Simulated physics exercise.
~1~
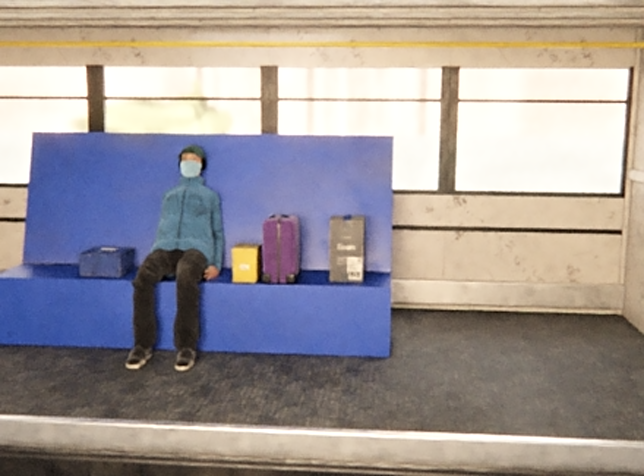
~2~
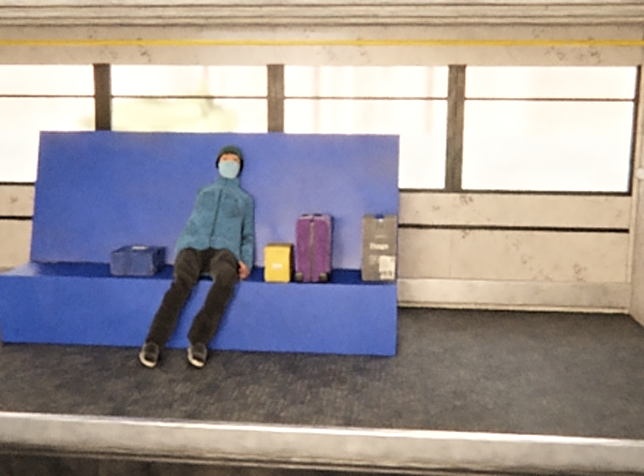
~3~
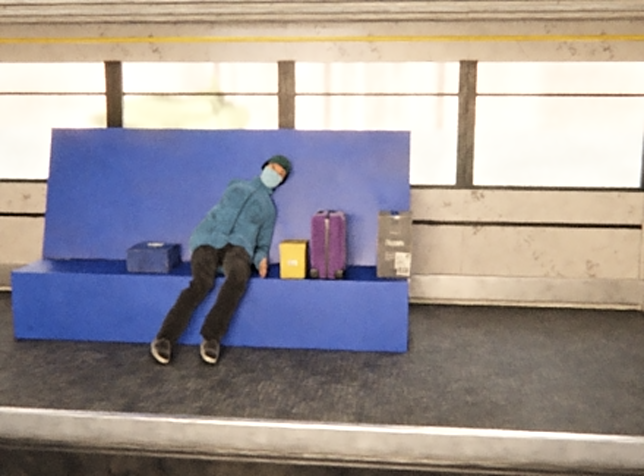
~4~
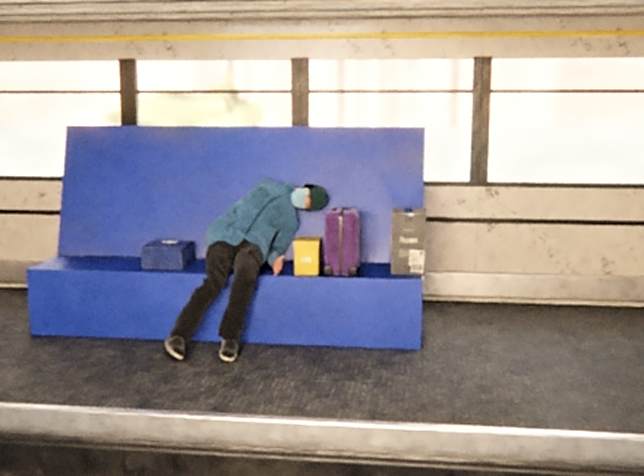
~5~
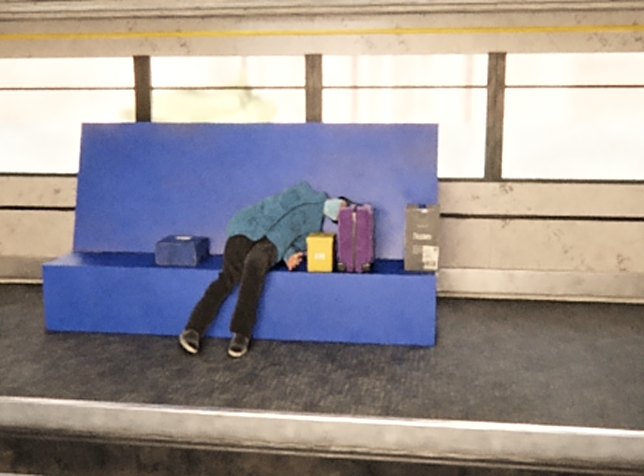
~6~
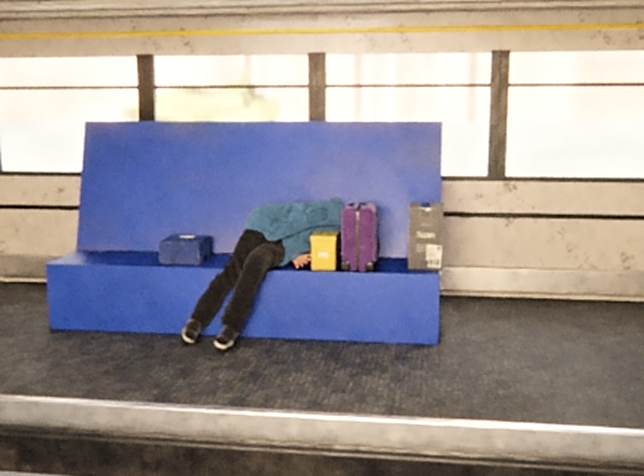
Masked sleeper on a blue metro bench sliding right with the luggage, then slumping sideways behind upright yellow and purple cases.
